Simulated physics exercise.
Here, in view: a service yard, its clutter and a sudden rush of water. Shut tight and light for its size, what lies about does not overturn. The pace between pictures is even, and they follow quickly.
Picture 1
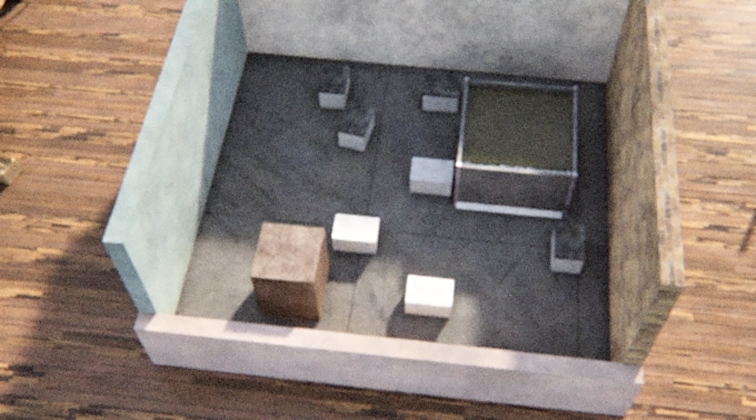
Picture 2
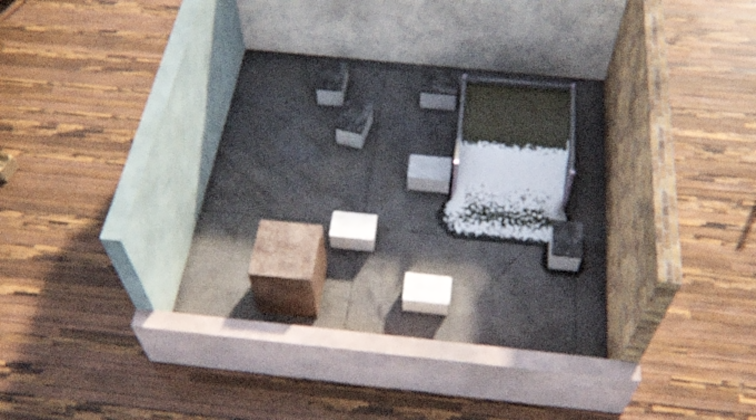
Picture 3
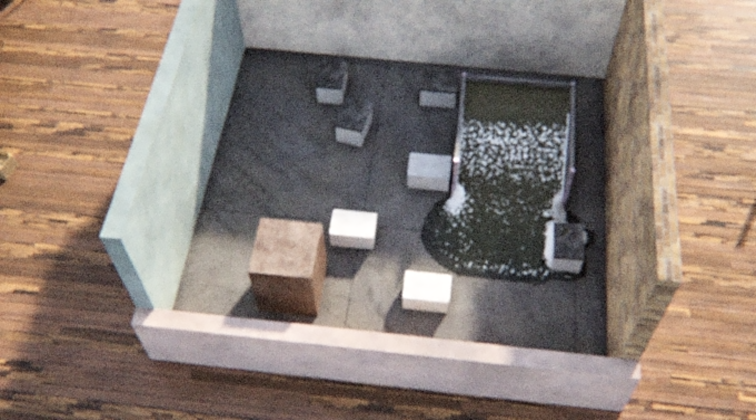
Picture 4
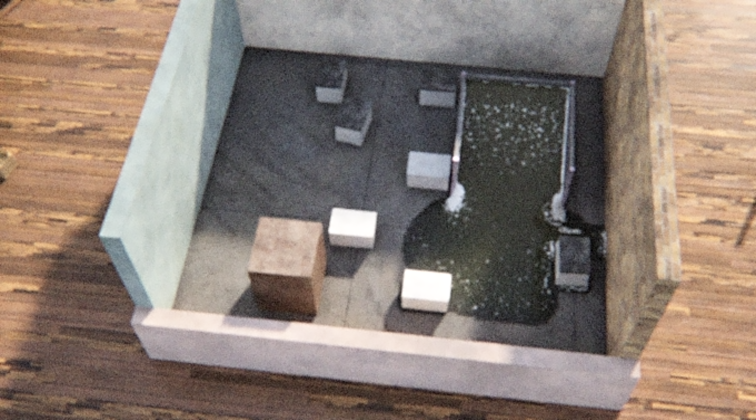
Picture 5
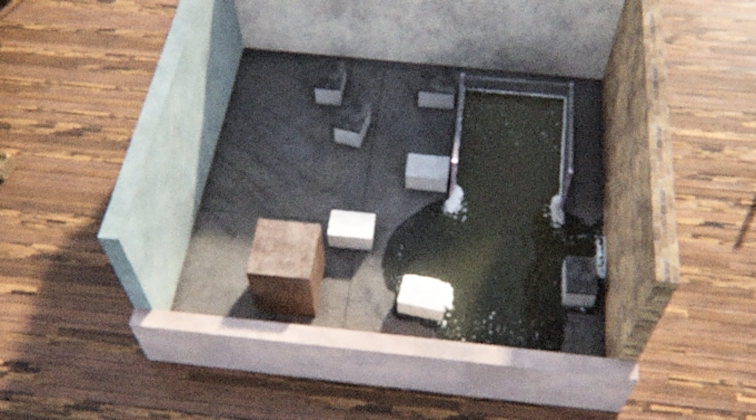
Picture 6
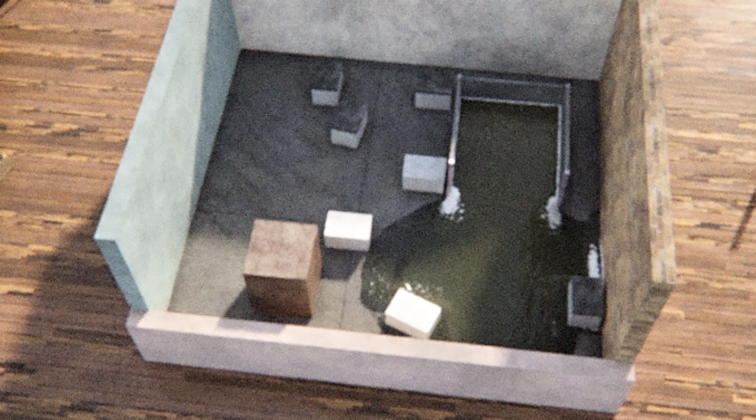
At first, a walled yard holds a brown block, scattered pale blocks and a tank of dark water. The tank's near side opens and water rushes out in white foam, then spreads darkly across the floor. It pushes the block near the right wall forward, then shifts a white block near the front slightly left.
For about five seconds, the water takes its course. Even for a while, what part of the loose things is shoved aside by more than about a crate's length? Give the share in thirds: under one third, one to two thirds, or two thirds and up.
A third to two thirds of the things get pushed well away.
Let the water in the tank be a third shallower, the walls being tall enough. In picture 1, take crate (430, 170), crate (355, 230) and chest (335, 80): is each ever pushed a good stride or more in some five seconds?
Taking each in turn, the answer is came up short, did it, came up short.
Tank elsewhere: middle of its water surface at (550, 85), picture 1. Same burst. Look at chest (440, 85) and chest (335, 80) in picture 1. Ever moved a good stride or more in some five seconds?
In order: Distance not reached, distance not reached.
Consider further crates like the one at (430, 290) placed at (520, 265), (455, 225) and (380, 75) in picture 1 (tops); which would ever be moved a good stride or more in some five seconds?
In sequence: Knocked well away; knocked well away; hardly budges.
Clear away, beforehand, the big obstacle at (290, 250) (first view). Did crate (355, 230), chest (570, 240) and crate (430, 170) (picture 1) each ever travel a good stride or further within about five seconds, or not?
One at a time: The first traveled far, the second traveled far, the third remained nearby.
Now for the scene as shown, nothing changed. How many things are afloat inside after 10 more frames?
The answer would be 2.
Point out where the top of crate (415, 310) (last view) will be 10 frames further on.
Near (233, 310).
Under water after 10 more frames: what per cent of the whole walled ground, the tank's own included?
Something like 45 in a hundred.
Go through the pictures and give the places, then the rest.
A chest at (570, 240) rests on the ground; a crate at (429, 291), on the bottom; 0 of 7 have shifted, in the first frame.
A chest at (567, 238) rests on the ground; a crate at (427, 288) rests on the ground; 0 of 7 have shifted, in the second frame.
A chest at (569, 240), on the bottom, close to its start; a crate at (427, 286), on the bottom; 1 of 7 have shifted, in the third frame.
A chest at (575, 254), on the bottom, a stride from its start; a crate at (426, 285) rests on the ground; 1 of 7 have shifted, in the fourth frame.
A chest at (581, 274) rests on the ground, a stride from its start; a crate at (423, 293) rests on the ground, close to its start; 2 of 7 have shifted, in the fifth frame.
A chest at (588, 295), on the bottom, a stride from its start; a crate at (413, 311), on the bottom, a stride from its start; 2 of 7 have shifted, in the sixth frame.
A moment on, 2 of 7 are well off their spots; 2 afloat.
Next, 2 of 7 are well off their spots; 2 afloat.
Later, 2 of 7 are well off their spots; 1 afloat.
In the end, 3 of 7 are well off their spots, and 4 have been at some point; 2 afloat.
